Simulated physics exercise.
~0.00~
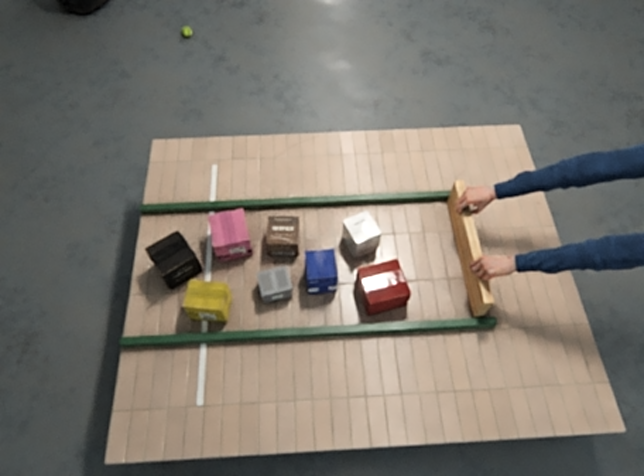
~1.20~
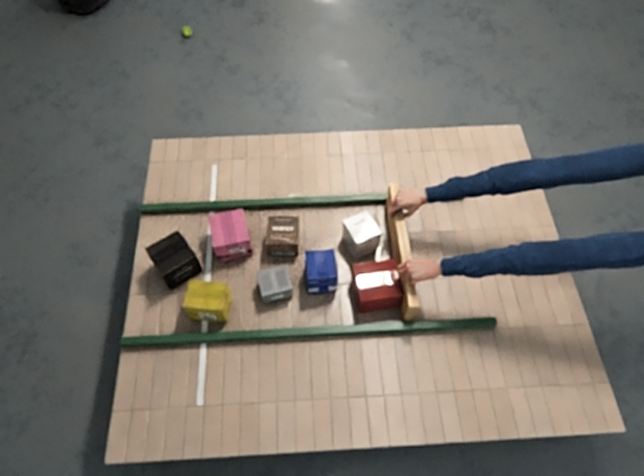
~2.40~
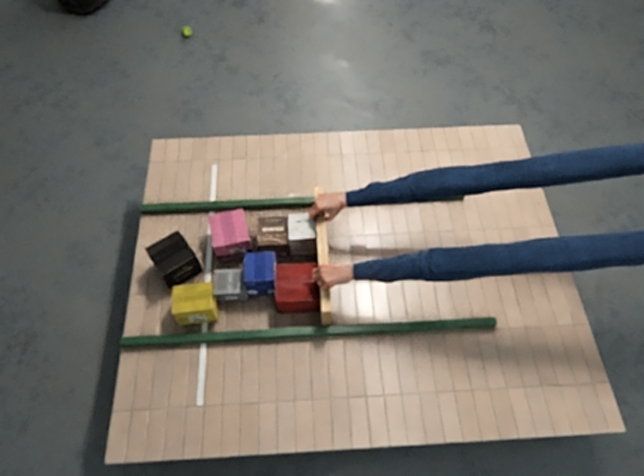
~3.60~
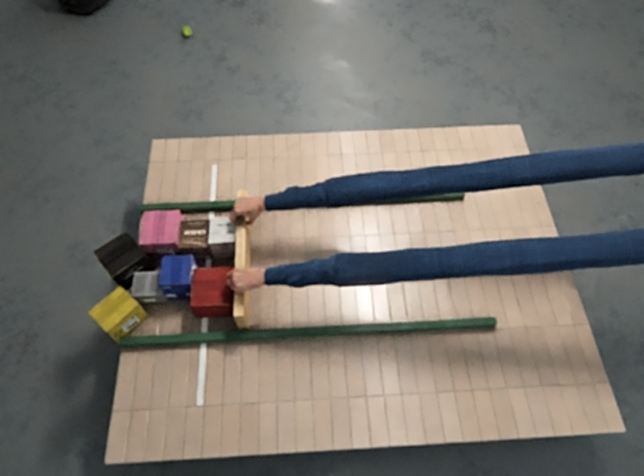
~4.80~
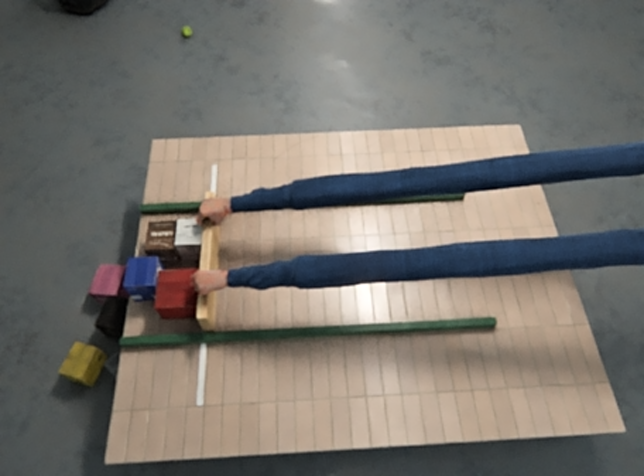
Two blue-sleeved arms reach in from the right, holding a wooden plank upright on a tiled platform between green rails, seen from above on a grey floor. Black, pink and yellow packages sit toward the left near a white tape strip, with brown, grey and blue ones in the middle and white and red ones nearer the plank. The hands slide the plank left, gathering the white and red boxes, then pressing the others together. The crowded group moves toward the left edge, where the yellow box juts out. Finally, the plank stops by the tape, with the grey, pink, yellow and black packages off the platform, while brown, white, blue and red remain.
